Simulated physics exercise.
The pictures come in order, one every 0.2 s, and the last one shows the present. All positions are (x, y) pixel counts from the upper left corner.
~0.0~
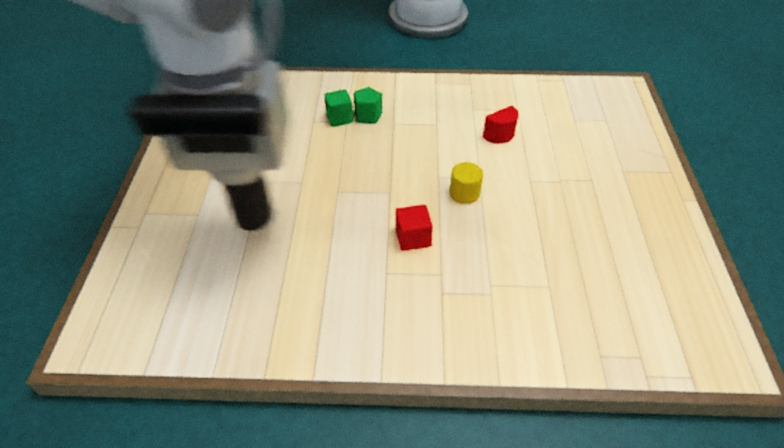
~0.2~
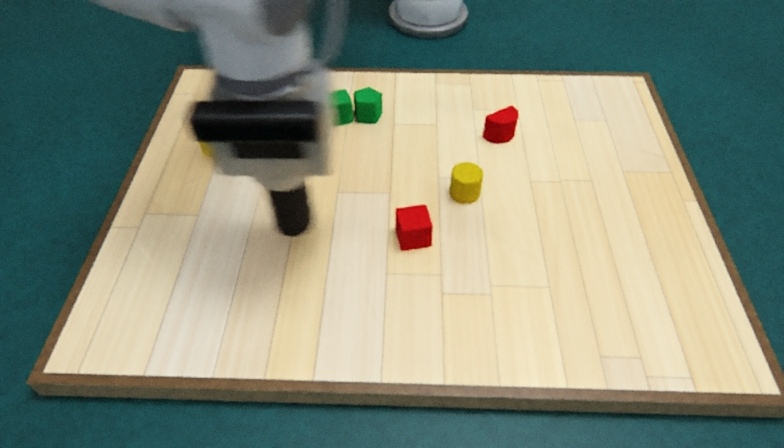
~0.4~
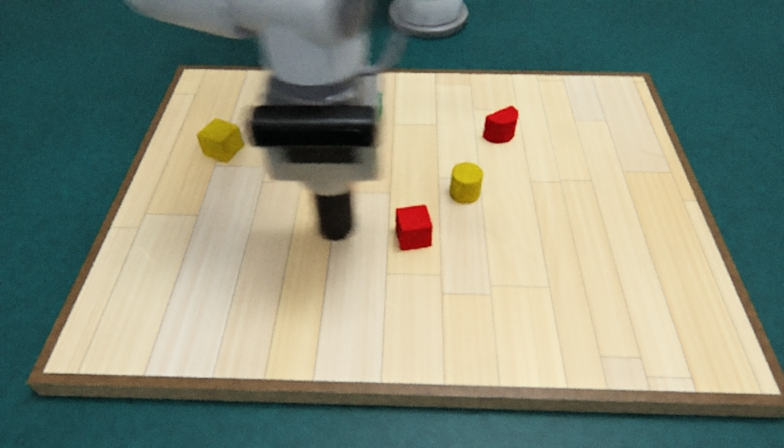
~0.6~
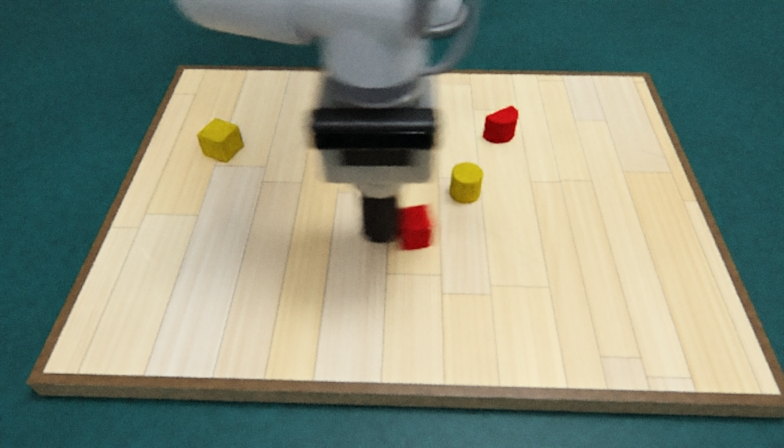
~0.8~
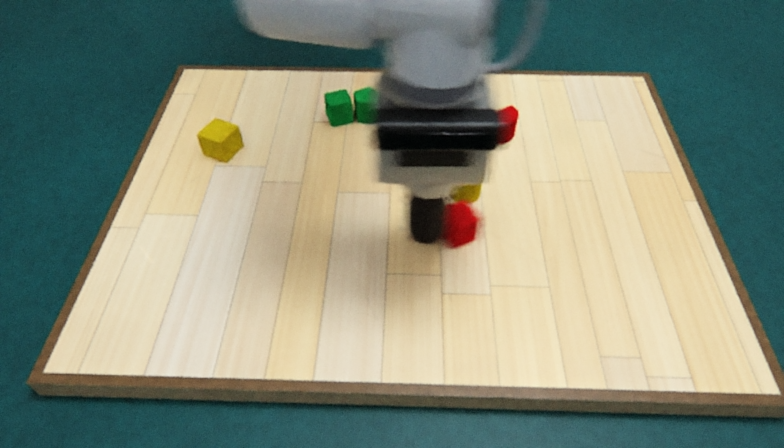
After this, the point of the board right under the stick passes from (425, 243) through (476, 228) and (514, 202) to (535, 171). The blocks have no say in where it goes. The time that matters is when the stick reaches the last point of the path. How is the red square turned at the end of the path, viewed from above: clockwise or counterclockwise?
It goes round the way clock hands do.
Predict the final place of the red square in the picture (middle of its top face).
Its top middle will sit at (553, 194).
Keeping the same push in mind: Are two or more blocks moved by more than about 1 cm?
It seems not.
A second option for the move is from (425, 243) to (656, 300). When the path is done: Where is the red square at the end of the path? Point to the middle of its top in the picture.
It should be at about (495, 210).
On the path given first. One third of the way, stick at (478, 214); red square at (515, 203), turned 25° clockwise.
Two thirds of the way, stick at (517, 188); red square at (552, 194), turned 65° clockwise.
At the end, stick at (539, 158); red square at (553, 194), turned 65° clockwise; yellow circular block in place.
